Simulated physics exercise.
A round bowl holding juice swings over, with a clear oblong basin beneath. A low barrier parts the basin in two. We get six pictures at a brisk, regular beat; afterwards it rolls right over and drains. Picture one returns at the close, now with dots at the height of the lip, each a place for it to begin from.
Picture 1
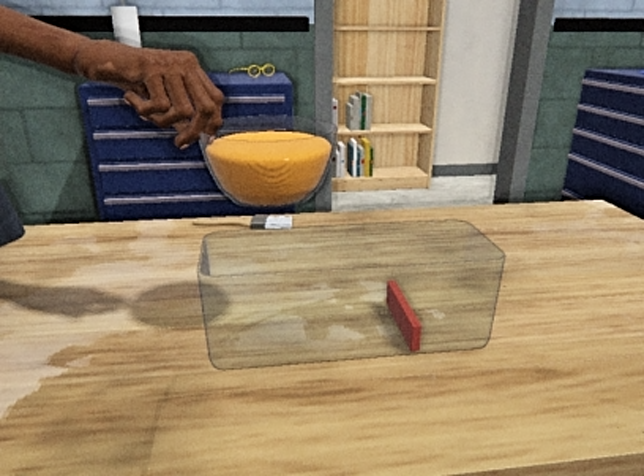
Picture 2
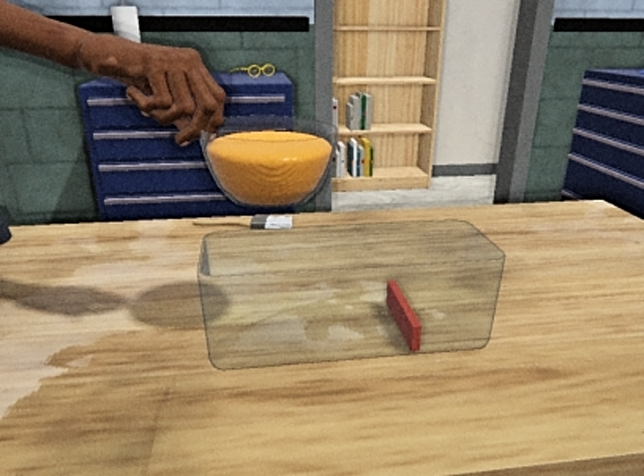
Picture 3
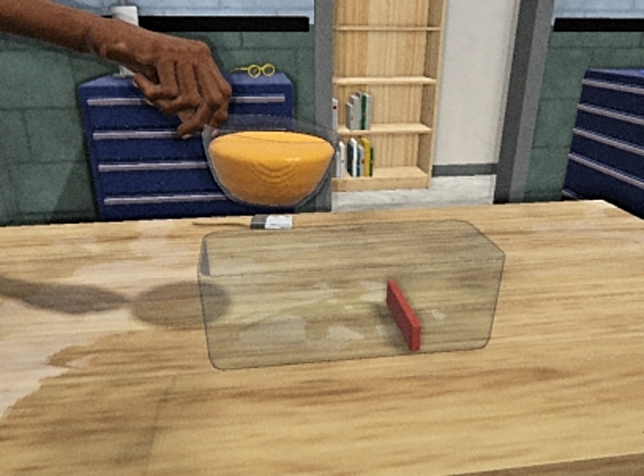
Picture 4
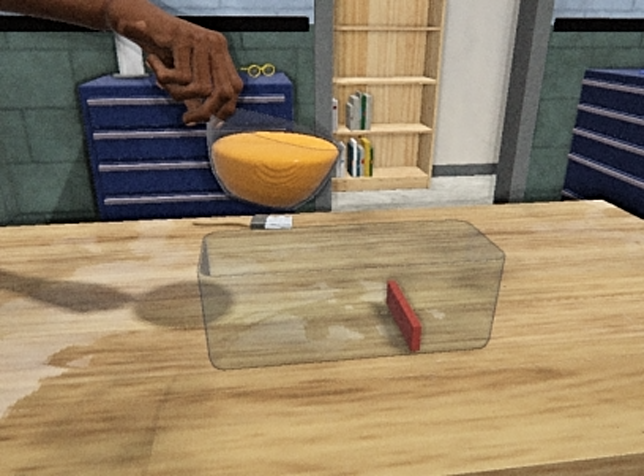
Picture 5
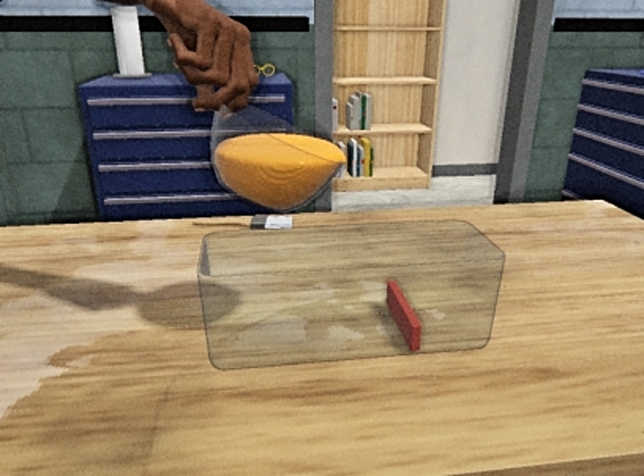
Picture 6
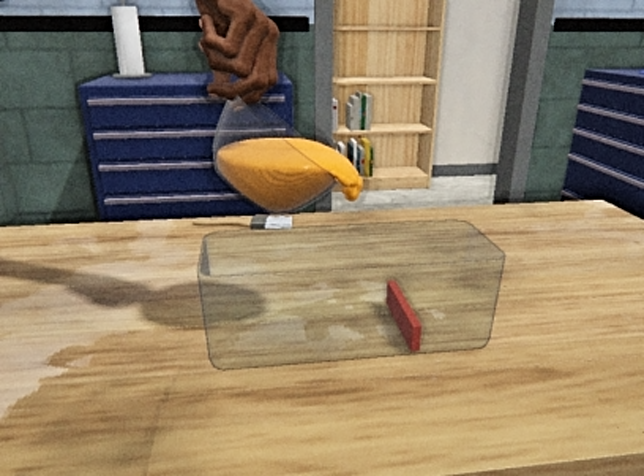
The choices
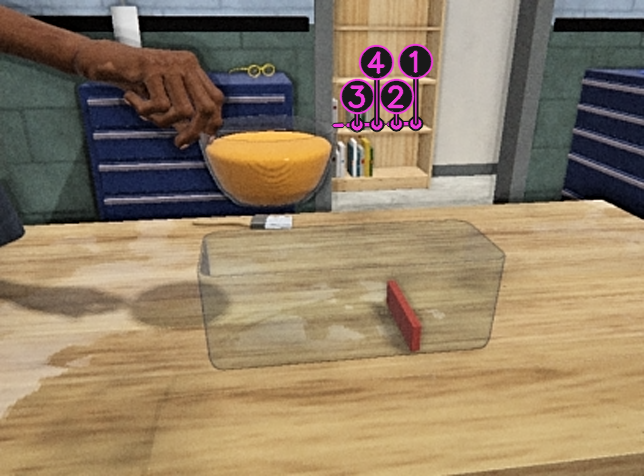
A dark-skinned hand holds a clear round bowl of orange juice above a light wooden table, seen from the front and slightly above by a still camera in a room with green walls. Below sits a clear oblong basin with a low red barrier right of its middle; blue drawers and a bookshelf stand behind. The hand rises rightward, tilting the bowl right until juice slips over its lip.
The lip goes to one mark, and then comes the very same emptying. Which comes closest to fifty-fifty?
Take 4.
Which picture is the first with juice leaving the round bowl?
In picture 5.
In magenta, 1 at (415, 123); 2 at (396, 124); 3 at (357, 124); 4 at (376, 124).
Choosing 1, about 37 % ends left of the wall and 62 % right of it.
Choosing 2, about 38 % ends left of the wall and 61 % right of it.
Choosing 3, about 64 % ends left of the wall and 35 % right of it.
Choosing 4, about 52 % ends left of the wall and 47 % right of it.
